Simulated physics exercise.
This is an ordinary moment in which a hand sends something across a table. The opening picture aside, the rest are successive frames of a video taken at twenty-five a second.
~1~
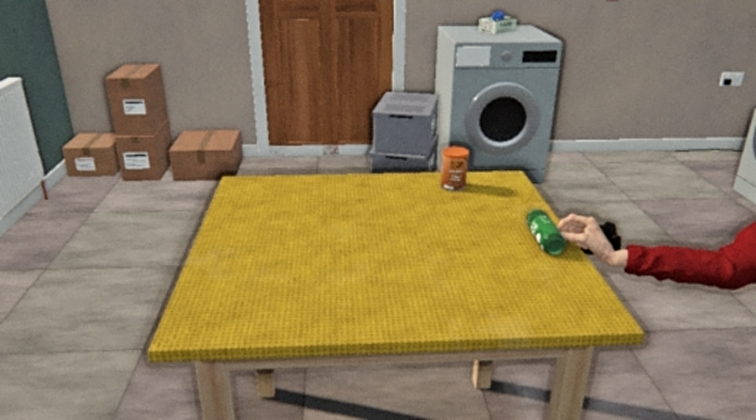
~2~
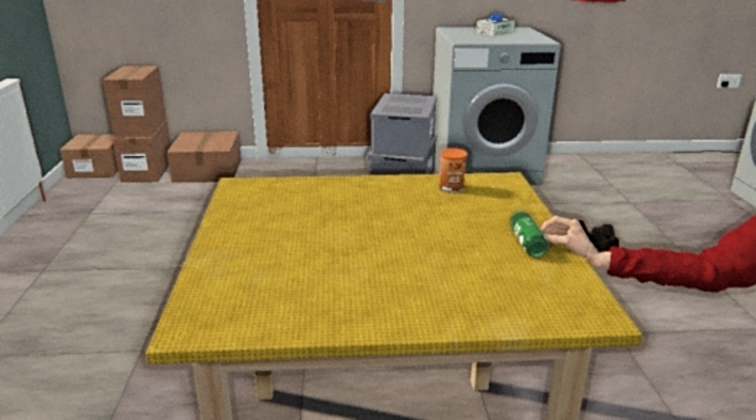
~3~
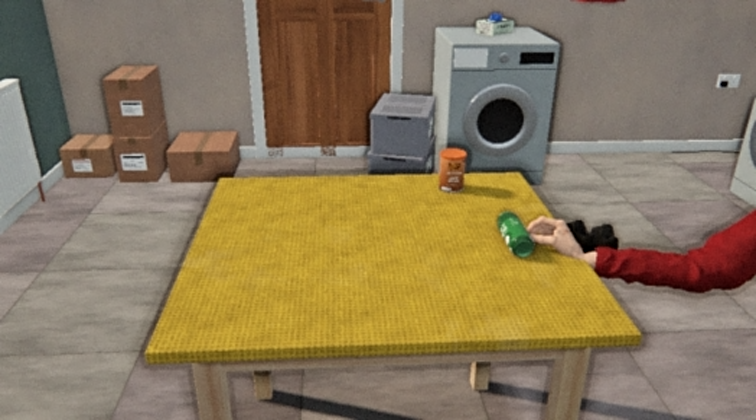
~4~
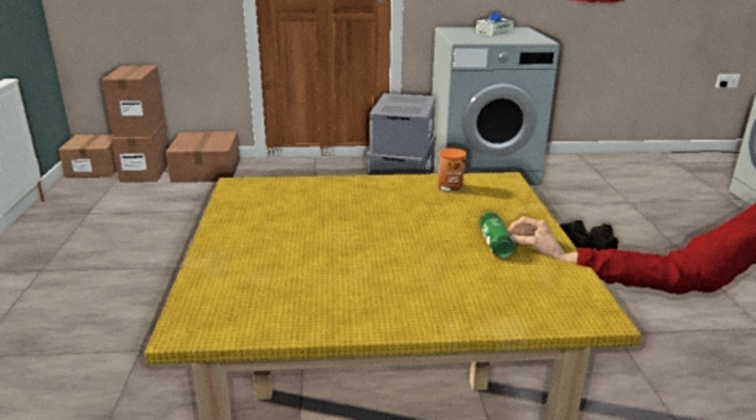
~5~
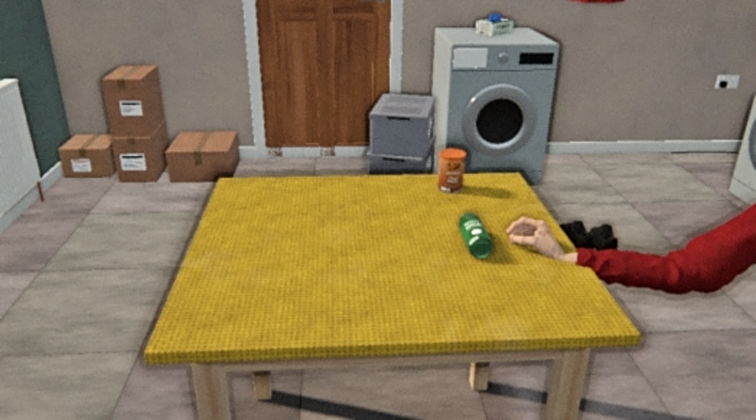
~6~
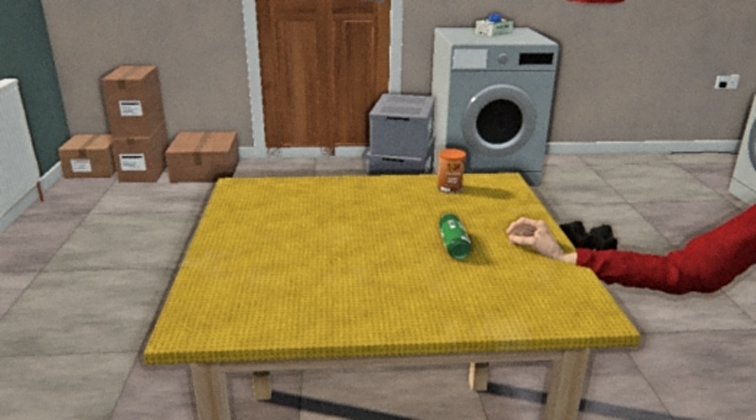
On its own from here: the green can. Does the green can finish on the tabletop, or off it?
The green can finishes off the table.
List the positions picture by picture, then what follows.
Under the hand; green can (545, 231), in the first frame.
Under the hand; green can (528, 233), in the second frame.
Under the hand; green can (515, 234), in the third frame.
Green can (496, 234), in the fourth frame.
Green can (475, 235) moved about its own width, in the fifth frame.
Green can (454, 236) moved well along, in the sixth frame.
Then, 0.30 s later than the last frame, green can moved well along near (304, 239).
Then, 0.60 s later than the last frame, green can now off the table.
Then, 0.90 s later than the last frame, things are still on the move.
When it is over, off the table, green can.
